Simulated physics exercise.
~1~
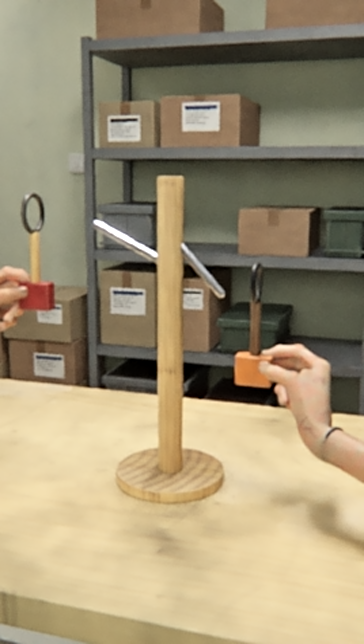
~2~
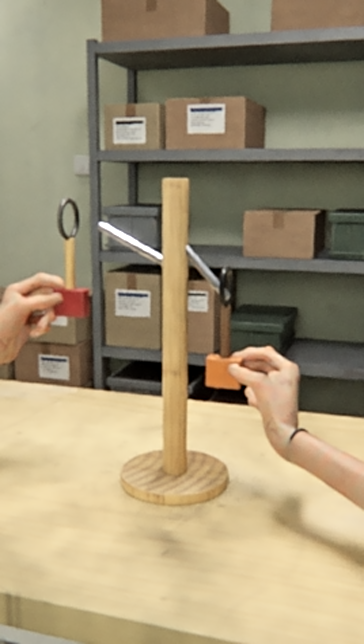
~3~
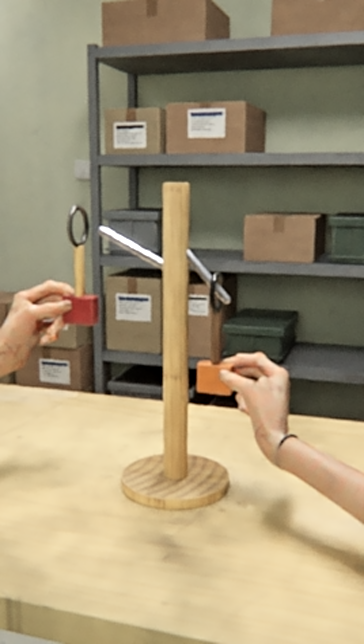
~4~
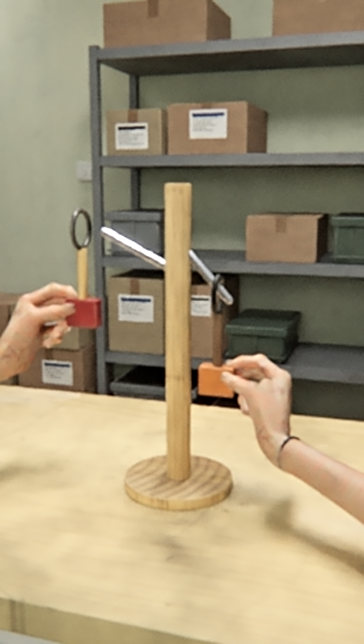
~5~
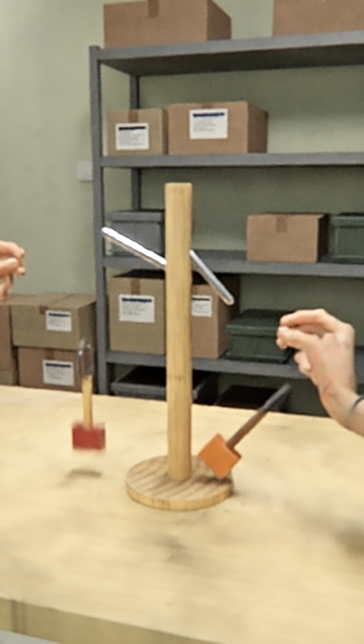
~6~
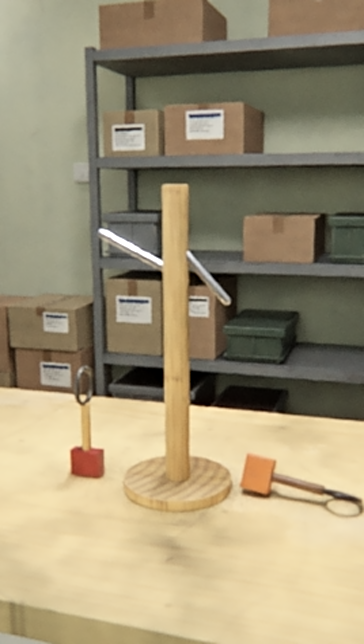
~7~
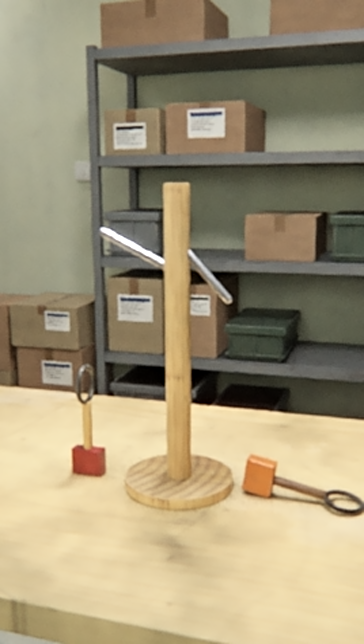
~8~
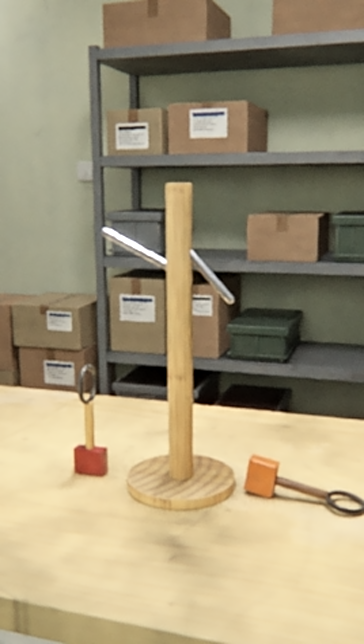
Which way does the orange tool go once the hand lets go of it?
It moves down, tipping over as it drops and ending up lying on the table to the right of the stand.
